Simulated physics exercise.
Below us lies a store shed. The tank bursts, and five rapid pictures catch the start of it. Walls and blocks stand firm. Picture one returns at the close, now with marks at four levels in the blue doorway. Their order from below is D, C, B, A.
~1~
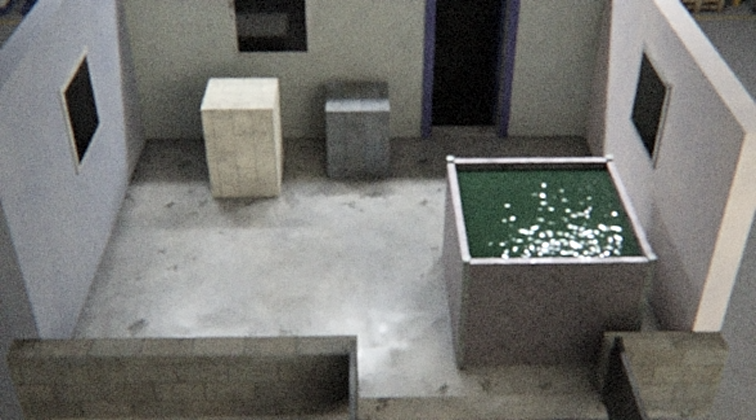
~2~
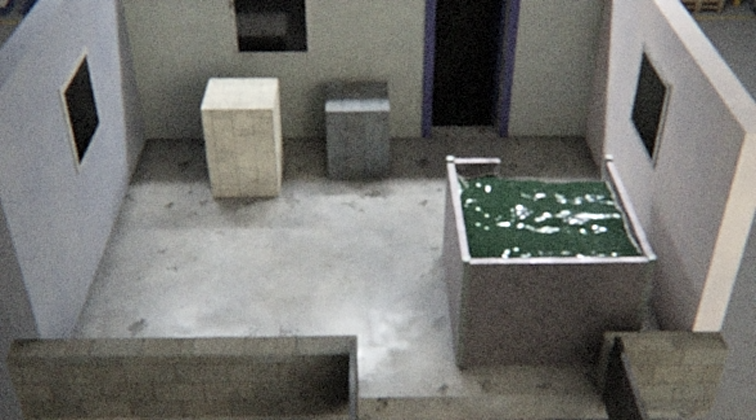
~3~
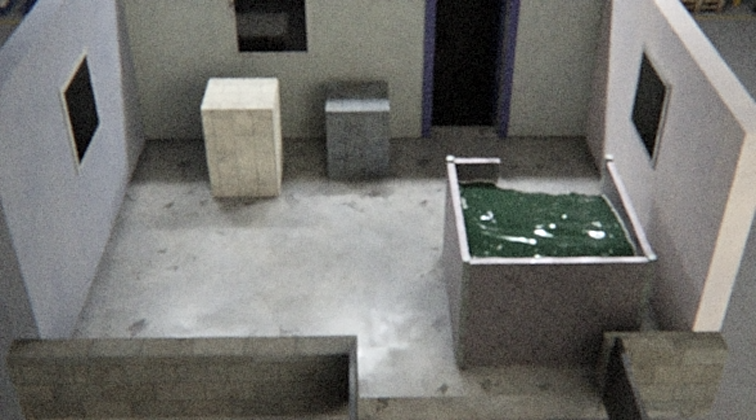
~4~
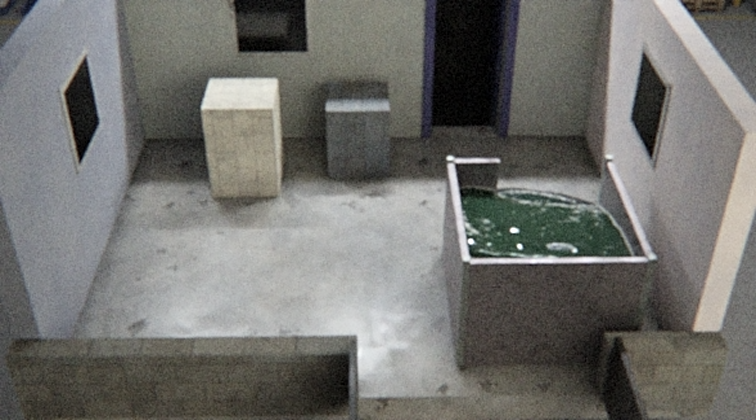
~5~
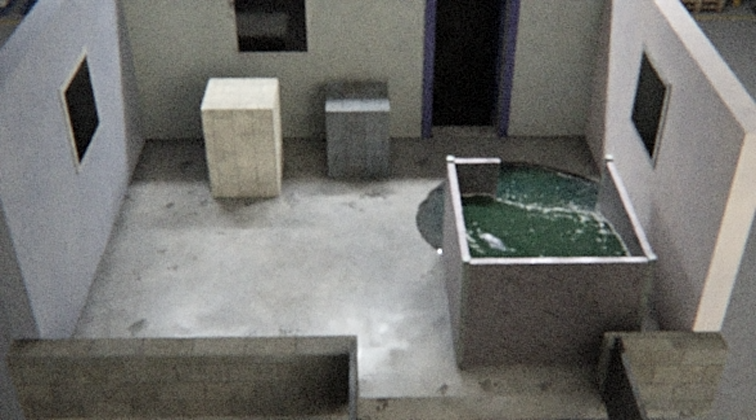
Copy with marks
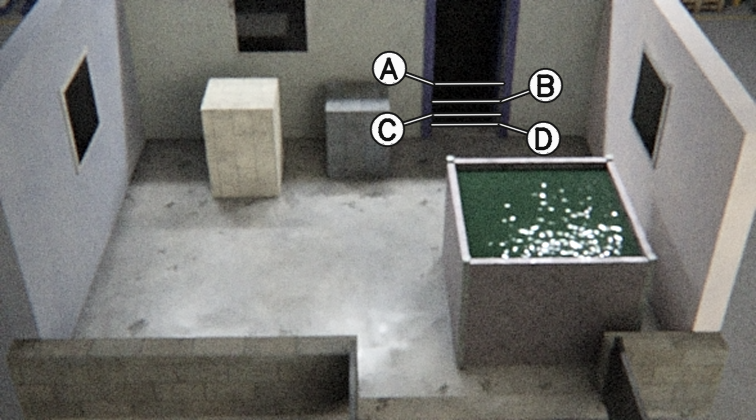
The clip shows a roofless shed with two blocks and a square tank of green water at right; the tank's far side opens, the water ripples and sinks lower, then spreads across the floor behind and left of it.
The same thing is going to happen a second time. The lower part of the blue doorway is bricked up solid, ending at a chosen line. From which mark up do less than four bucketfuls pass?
B is the one.
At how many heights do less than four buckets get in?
Two.
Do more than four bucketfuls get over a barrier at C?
Yes.
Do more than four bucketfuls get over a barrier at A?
No, that is safe.
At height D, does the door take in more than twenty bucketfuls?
Yes.
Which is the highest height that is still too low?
That would be C.
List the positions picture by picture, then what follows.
The first picture shows water in the tank at rest, its middle at (542, 213); foot of the blue doorway at (464, 136); open gate at (482, 329).
In the second picture, water covers 2 % of the ground, its front hidden from here.
In the third picture, water covers 4 % of the ground, its front hidden from here.
In the fourth picture, water covers 9 % of the ground, its front hidden from here.
The fifth picture shows front seen at (505, 164), 16 % of the ground wet.
On the marked copy, A at (468, 83); B at (467, 101); C at (466, 114); D at (465, 124); from the bottom up D, C, B, A.
With A, nothing gets over.
With B, a splash gets over, under a bucket.
With C, about 10 bucketfuls get in.
With D, dozens of bucketfuls pour in.
